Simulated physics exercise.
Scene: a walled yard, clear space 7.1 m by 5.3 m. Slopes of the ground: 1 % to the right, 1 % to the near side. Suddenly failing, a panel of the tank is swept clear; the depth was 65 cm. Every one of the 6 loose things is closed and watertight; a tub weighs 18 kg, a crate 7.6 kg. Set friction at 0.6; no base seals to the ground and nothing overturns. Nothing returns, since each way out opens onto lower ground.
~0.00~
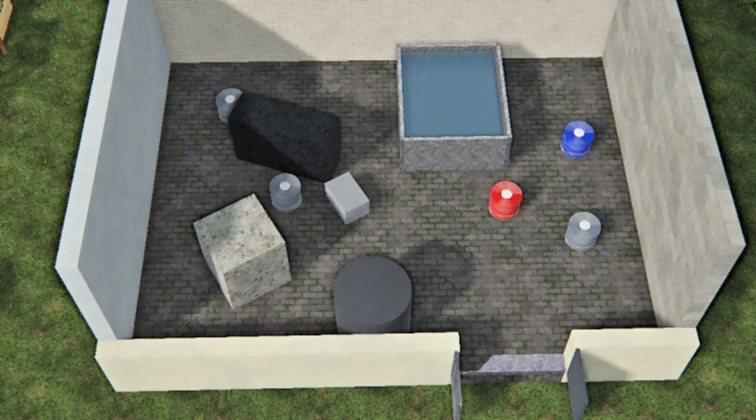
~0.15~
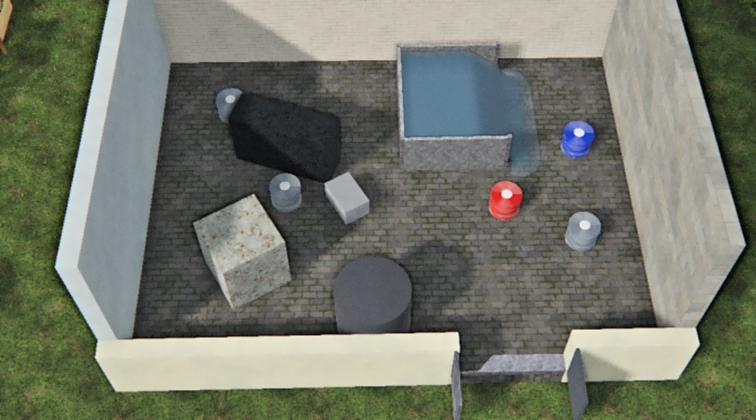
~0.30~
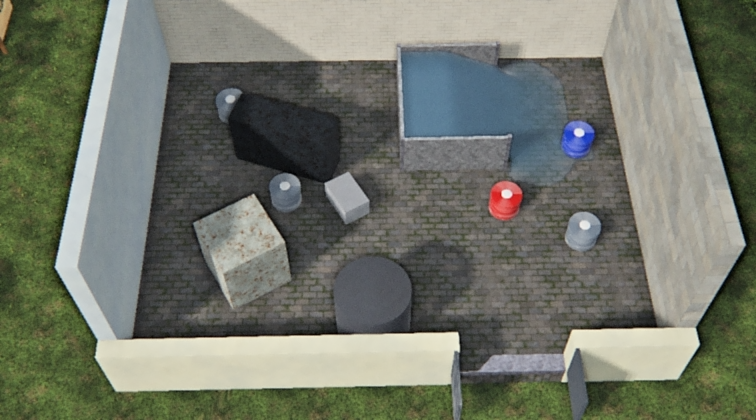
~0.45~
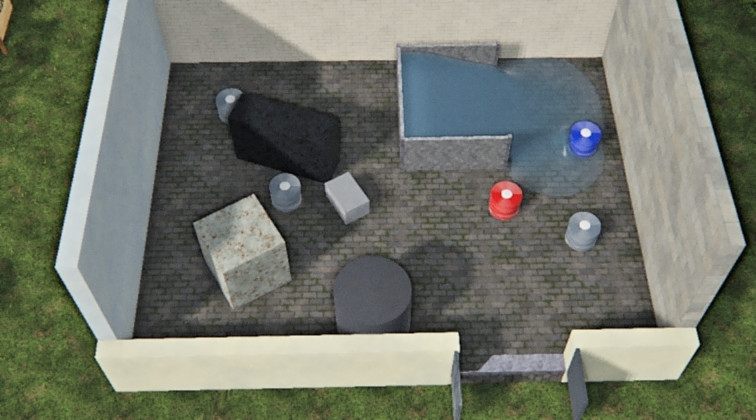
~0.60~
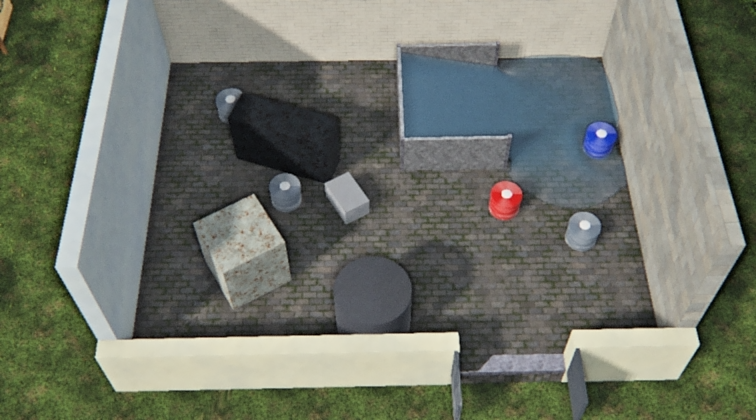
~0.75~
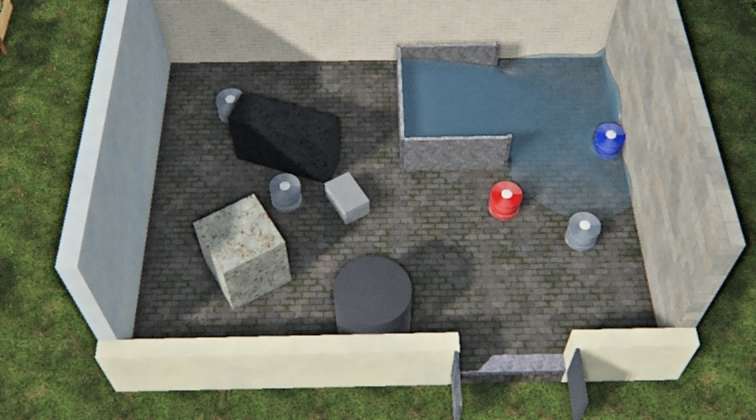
In a walled yard, water spreads rightward from an open-sided tank and pushes a blue tub right.
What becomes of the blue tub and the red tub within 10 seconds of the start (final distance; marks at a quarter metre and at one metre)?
Outcome: The blue tub ends up far from its start; the red tub ends up close to its start.
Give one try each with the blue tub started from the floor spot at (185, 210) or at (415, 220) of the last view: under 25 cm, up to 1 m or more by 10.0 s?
Respectively: It rests almost unmoved; it rests almost unmoved.
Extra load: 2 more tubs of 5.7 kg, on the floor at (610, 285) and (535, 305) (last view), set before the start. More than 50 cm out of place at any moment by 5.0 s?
Lab note - ordered: Above threshold / above threshold.
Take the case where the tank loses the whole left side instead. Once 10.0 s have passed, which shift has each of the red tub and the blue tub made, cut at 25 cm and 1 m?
Red tub: Essentially stationary; blue tub: Essentially stationary.
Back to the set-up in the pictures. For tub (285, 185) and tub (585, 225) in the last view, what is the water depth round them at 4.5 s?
Roughly 0 and 6 cm.
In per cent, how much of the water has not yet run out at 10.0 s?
Around 74 % of the water.
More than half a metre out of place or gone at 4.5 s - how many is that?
The number comes to 2.
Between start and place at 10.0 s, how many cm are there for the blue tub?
250 centimetres.
After 2.0 s the blue tub is near (591, 207), 1.4 m from its start, afloat; the red tub is near (506, 194), 0.0 m from its start, aground; 0 of 6 are out; 1 afloat.
After 4.5 s the blue tub is near (514, 272), 2.7 m from its start, aground; the red tub is near (506, 194), 0.0 m from its start, aground; 0 of 6 are out; 0 afloat.
After 7.0 s the blue tub is near (501, 266), 2.7 m from its start, aground; the red tub is near (506, 194), 0.0 m from its start, aground; 0 of 6 are out; 0 afloat.
After 10.0 s the blue tub is near (501, 266), 2.7 m from its start, aground; the red tub is near (506, 194), 0.0 m from its start, aground; 0 of 6 are out; 1 afloat.
